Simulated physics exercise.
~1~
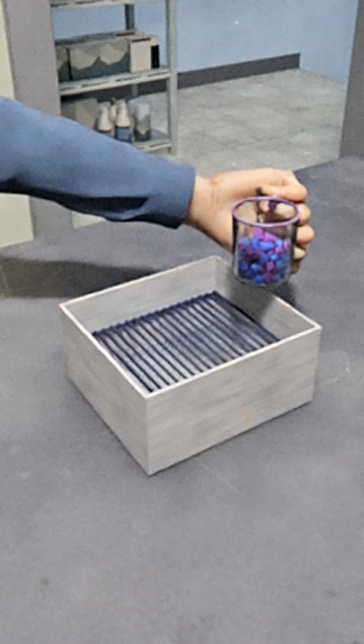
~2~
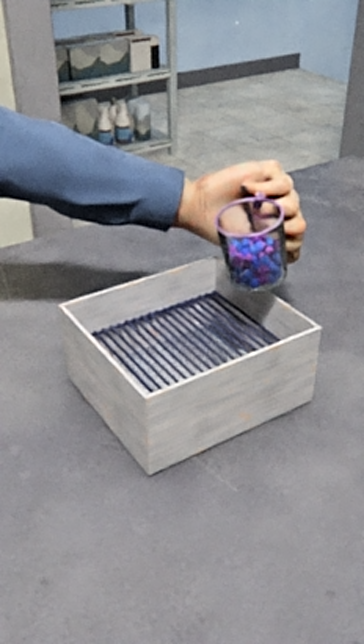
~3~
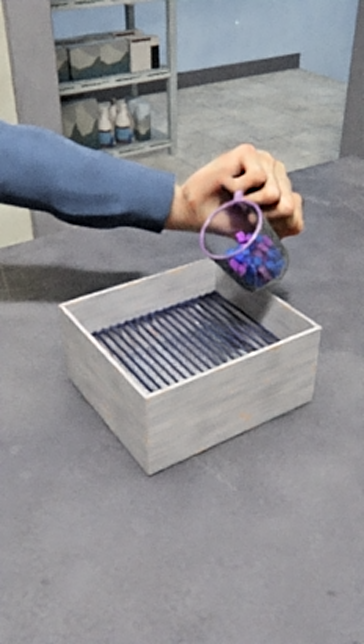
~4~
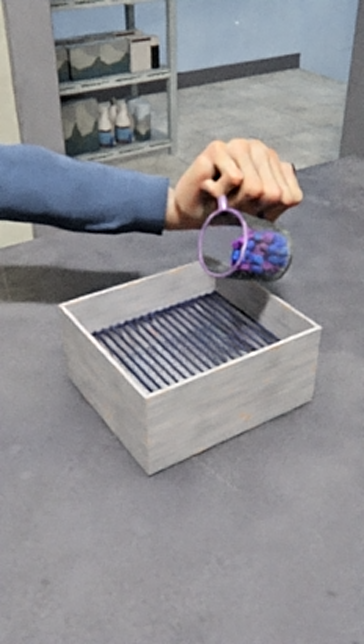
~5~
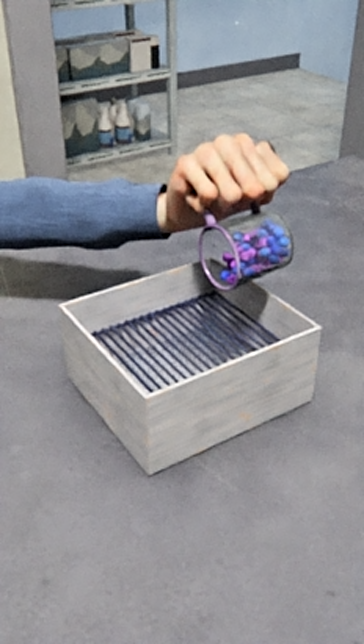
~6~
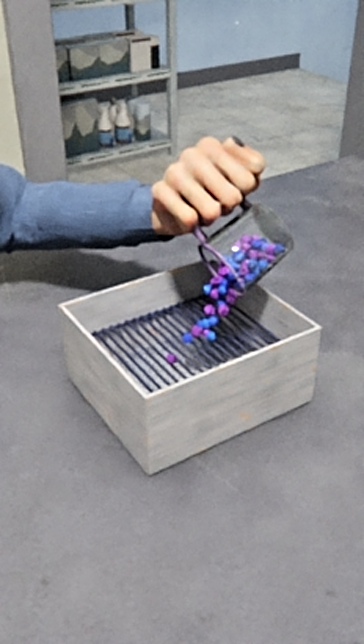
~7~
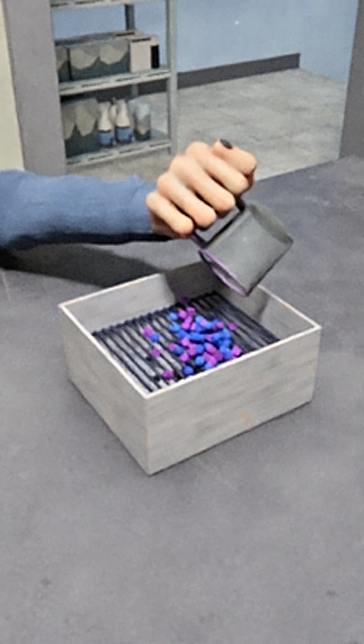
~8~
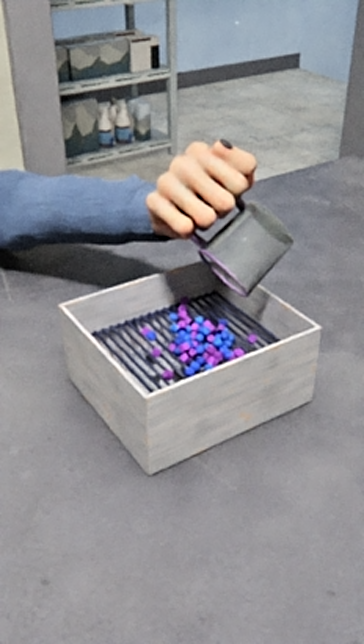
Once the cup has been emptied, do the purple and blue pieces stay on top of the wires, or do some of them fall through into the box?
Both the purple and the blue pieces stay on top of the wires, and neither colour falls through into the box.
